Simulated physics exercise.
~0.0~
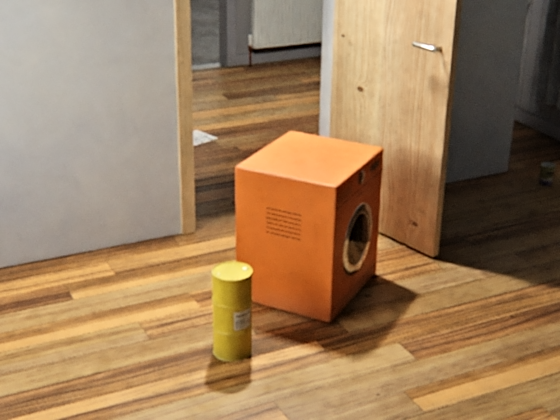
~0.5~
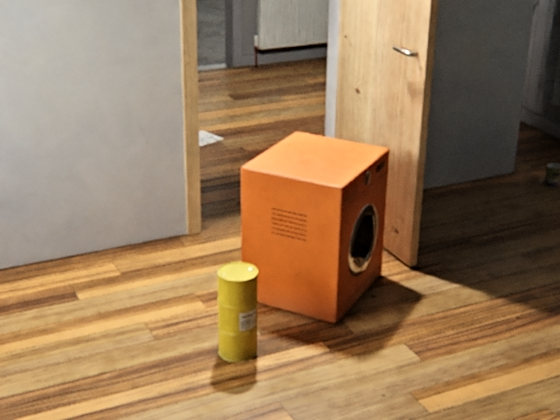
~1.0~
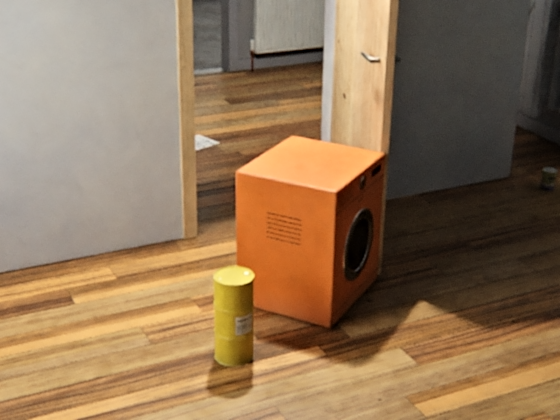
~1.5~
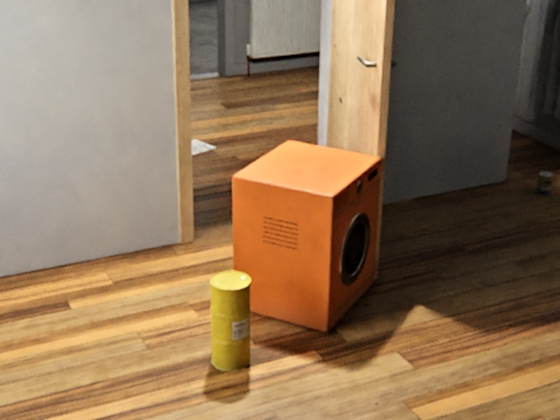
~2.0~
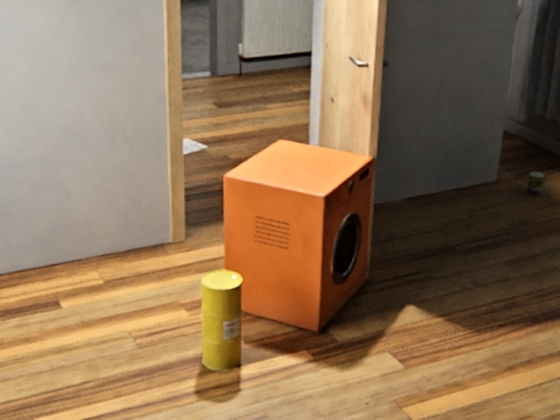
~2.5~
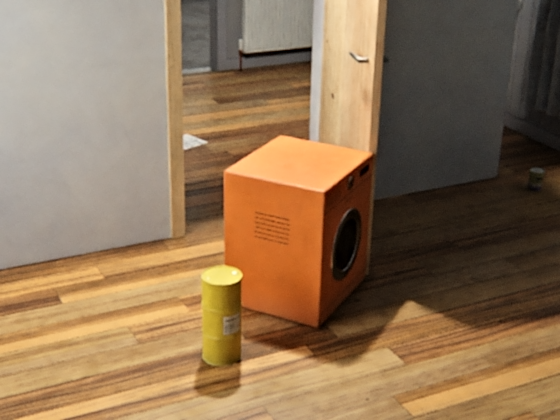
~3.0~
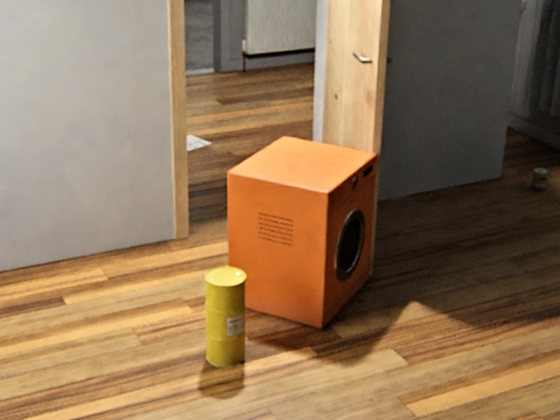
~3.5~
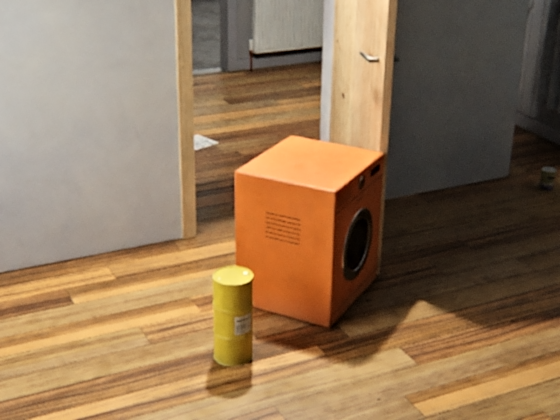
The open wooden door swings partway left and stops by the orange appliance, still open.
